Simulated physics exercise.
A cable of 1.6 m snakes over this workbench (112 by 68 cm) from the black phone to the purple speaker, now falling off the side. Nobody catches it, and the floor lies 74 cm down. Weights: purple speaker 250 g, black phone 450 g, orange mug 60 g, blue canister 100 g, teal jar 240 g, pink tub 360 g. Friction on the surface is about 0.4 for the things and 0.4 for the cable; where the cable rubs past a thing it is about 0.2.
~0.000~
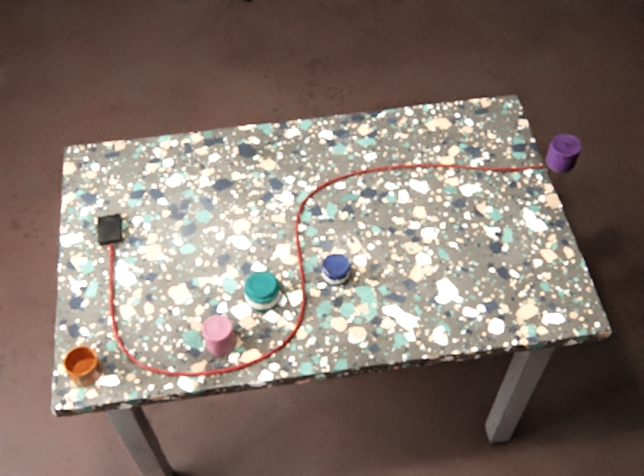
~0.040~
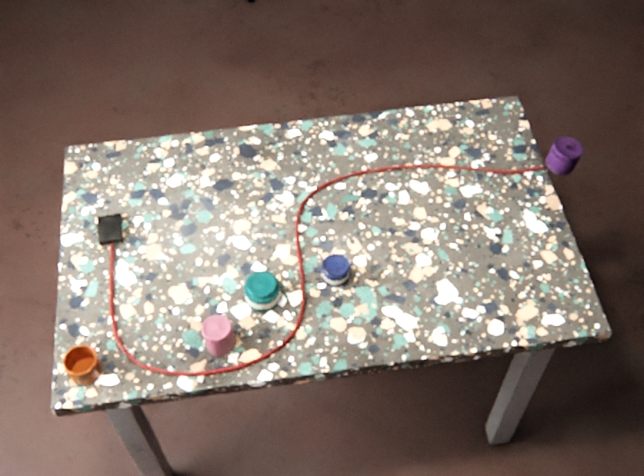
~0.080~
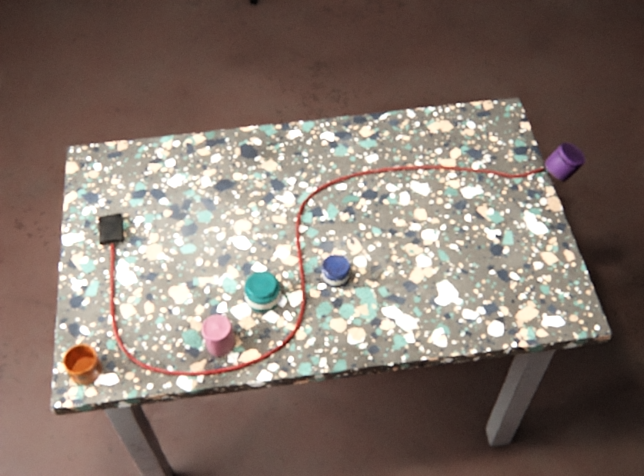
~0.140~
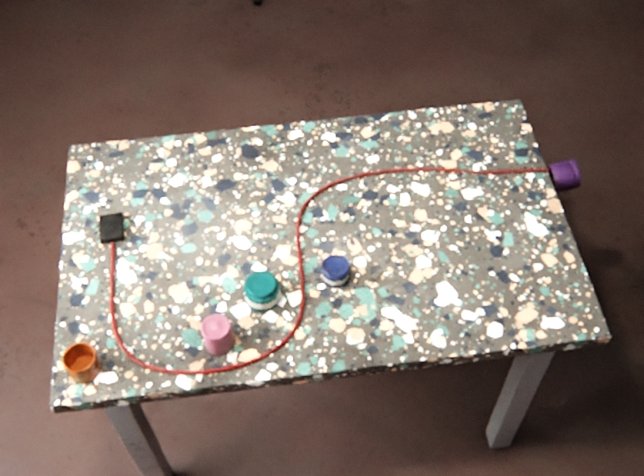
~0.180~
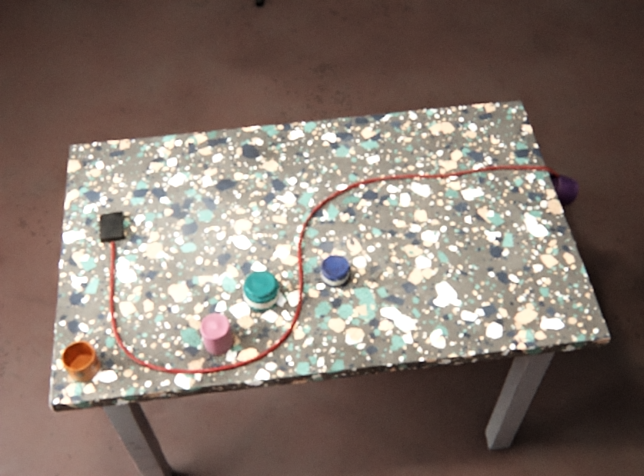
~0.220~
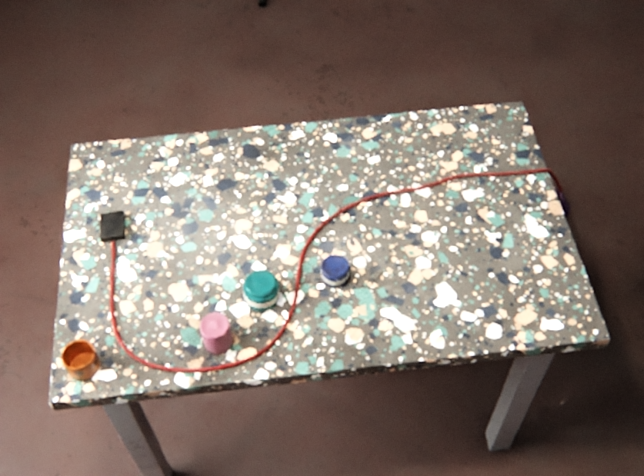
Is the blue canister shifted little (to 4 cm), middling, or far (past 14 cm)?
Verdict: The blue canister shifts a middling way.
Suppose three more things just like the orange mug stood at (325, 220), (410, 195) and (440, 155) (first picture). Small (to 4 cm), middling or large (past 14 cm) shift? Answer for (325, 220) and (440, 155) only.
In that order: Large, small.
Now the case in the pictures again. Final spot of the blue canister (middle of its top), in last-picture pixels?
At about (361, 290).
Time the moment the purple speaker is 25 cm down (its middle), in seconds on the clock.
That is: 0.30 s.
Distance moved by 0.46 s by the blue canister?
About: Blue canister 6 cm.
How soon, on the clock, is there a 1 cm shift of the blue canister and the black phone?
Blue canister 0.36 s, black phone 0.44 s.
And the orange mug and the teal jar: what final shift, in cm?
About: Orange mug 0 cm, teal jar 0 cm.
At 0.5 s, the cable's tail end at (123, 243); blue canister 6 cm off its start, purple speaker over the edge, pink tub 5 cm off its start.
At 0.7 s, the cable's tail end at (124, 243); blue canister 8 cm off its start, purple speaker over the edge, pink tub 10 cm off its start.
At 1.0 s, the cable's tail end at (124, 243); blue canister 8 cm off its start at (361, 290), purple speaker over the edge, pink tub 10 cm off its start at (228, 283).
At 1.2 s, the cable's tail end at (126, 244); blue canister 8 cm off its start, purple speaker over the edge, pink tub 10 cm off its start.
At 2.4 s, the cable's tail end at (126, 244); blue canister 8 cm off its start at (361, 290), purple speaker over the edge, pink tub 10 cm off its start at (228, 283), black phone 2 cm off its start at (118, 228).
